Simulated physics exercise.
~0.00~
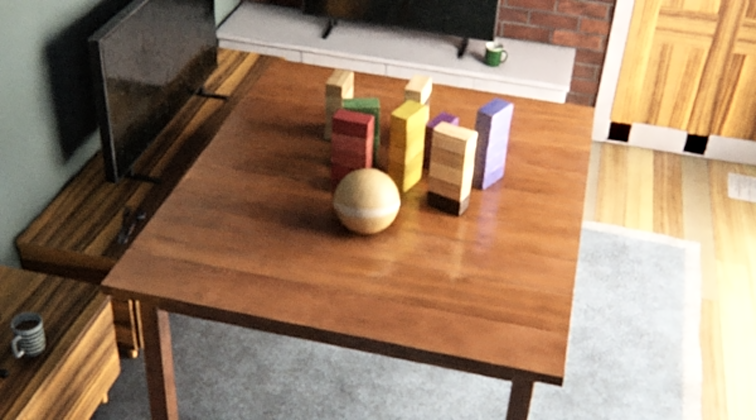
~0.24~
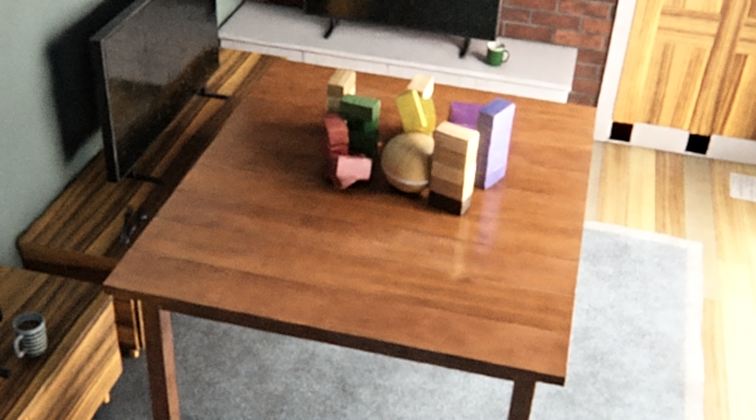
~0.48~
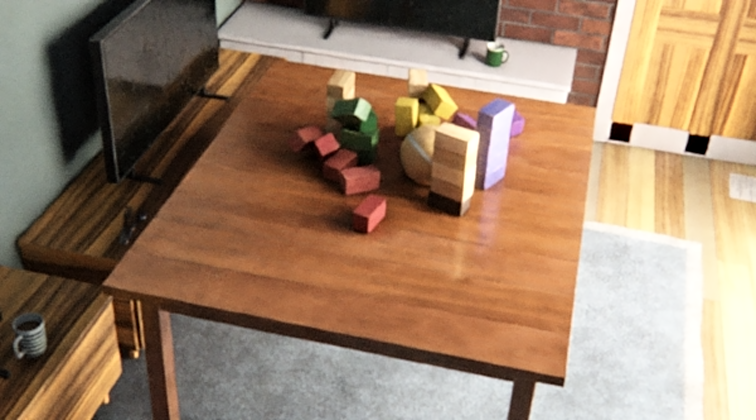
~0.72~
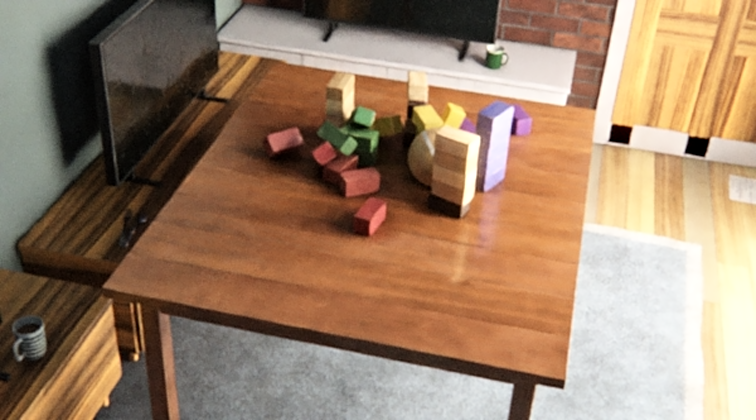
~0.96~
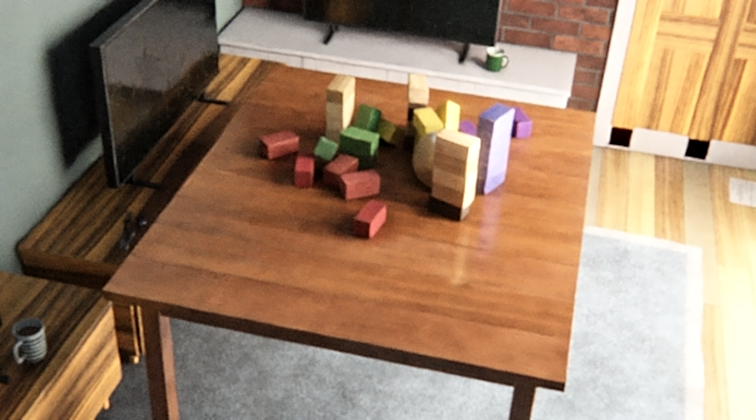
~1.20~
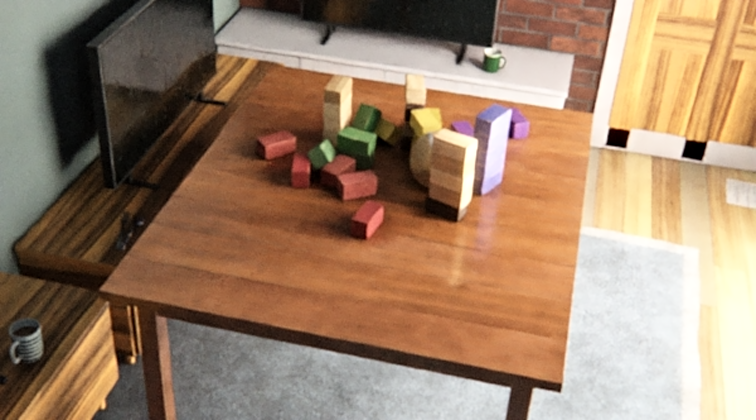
A wooden ball rolled across the table into the towers of toy blocks, knocking over the red stack, then the yellow, green and purple ones, and came to rest among scattered blocks while the blue tower and the pale wooden ones stayed standing.
